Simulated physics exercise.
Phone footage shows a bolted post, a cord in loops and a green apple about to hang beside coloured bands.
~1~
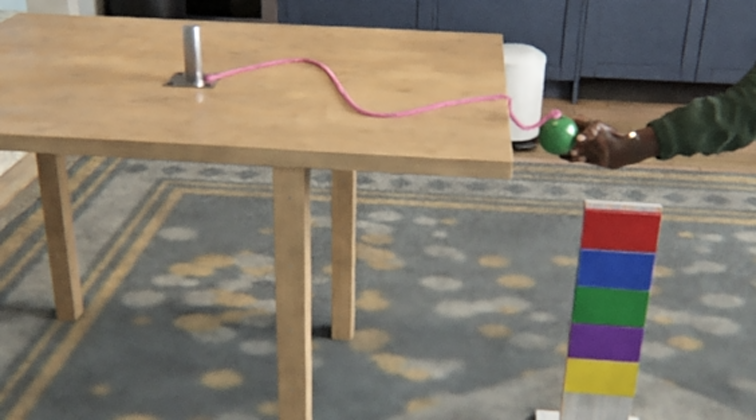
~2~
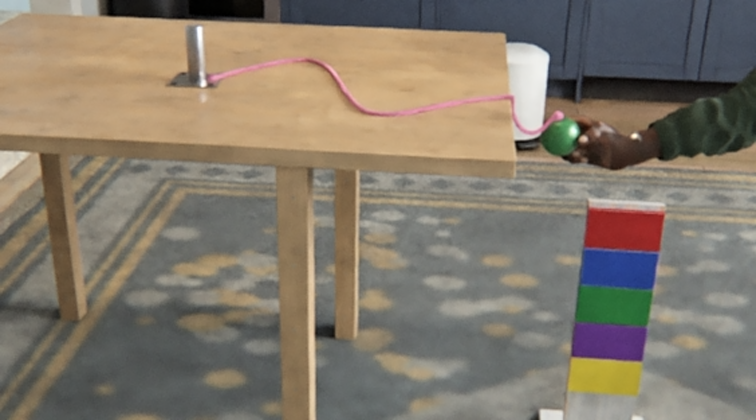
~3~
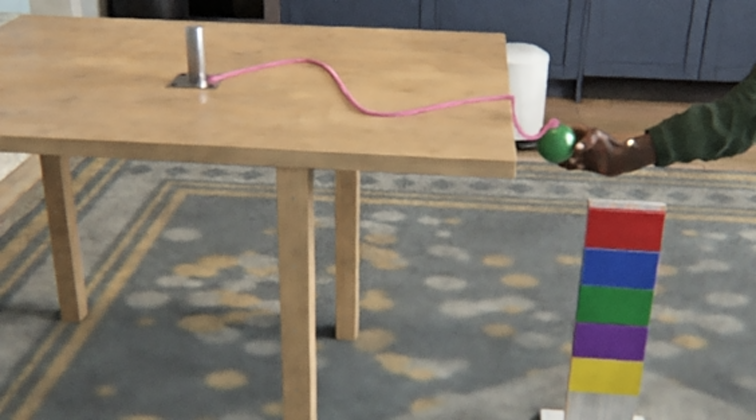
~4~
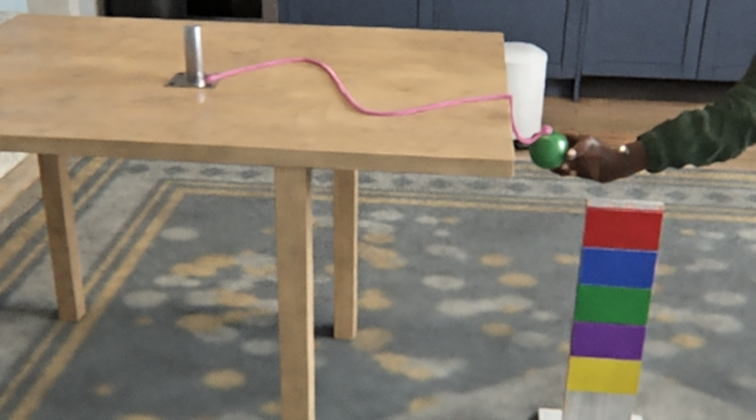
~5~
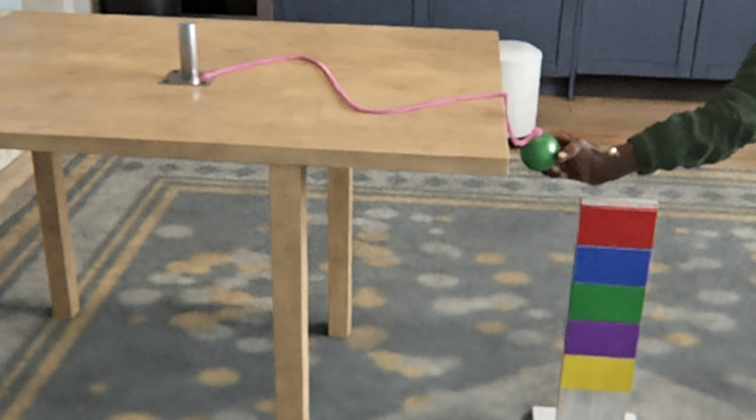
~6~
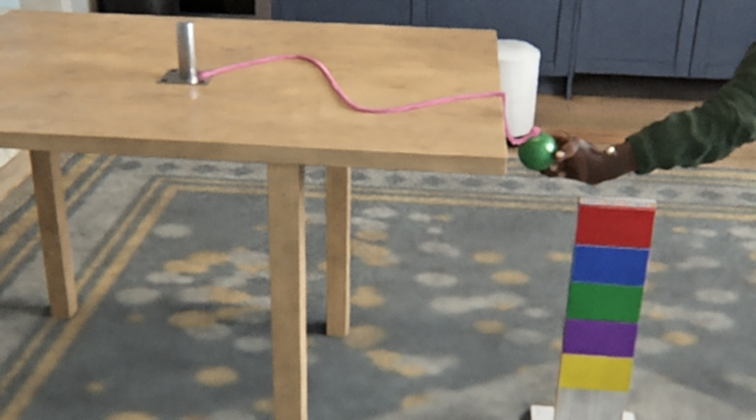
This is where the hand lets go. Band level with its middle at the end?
Purple band.
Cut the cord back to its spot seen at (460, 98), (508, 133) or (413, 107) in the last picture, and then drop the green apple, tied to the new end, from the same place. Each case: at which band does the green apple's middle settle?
So you'd see red first, green second, and for the last: No band.
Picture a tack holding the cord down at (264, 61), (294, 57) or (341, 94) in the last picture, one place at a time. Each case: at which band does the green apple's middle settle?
Each in turn comes out as green, green, red.
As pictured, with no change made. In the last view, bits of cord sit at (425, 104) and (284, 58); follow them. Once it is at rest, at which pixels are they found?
At (495, 165), then (310, 79).
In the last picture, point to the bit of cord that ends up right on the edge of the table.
In the last picture it is at roughly (352, 105).
Early on, apple near (455, 295); level with green.
Midway, apple near (498, 322); level with purple.
Finally, apple near (481, 319); level with purple. Its centre hangs level with the purple band.
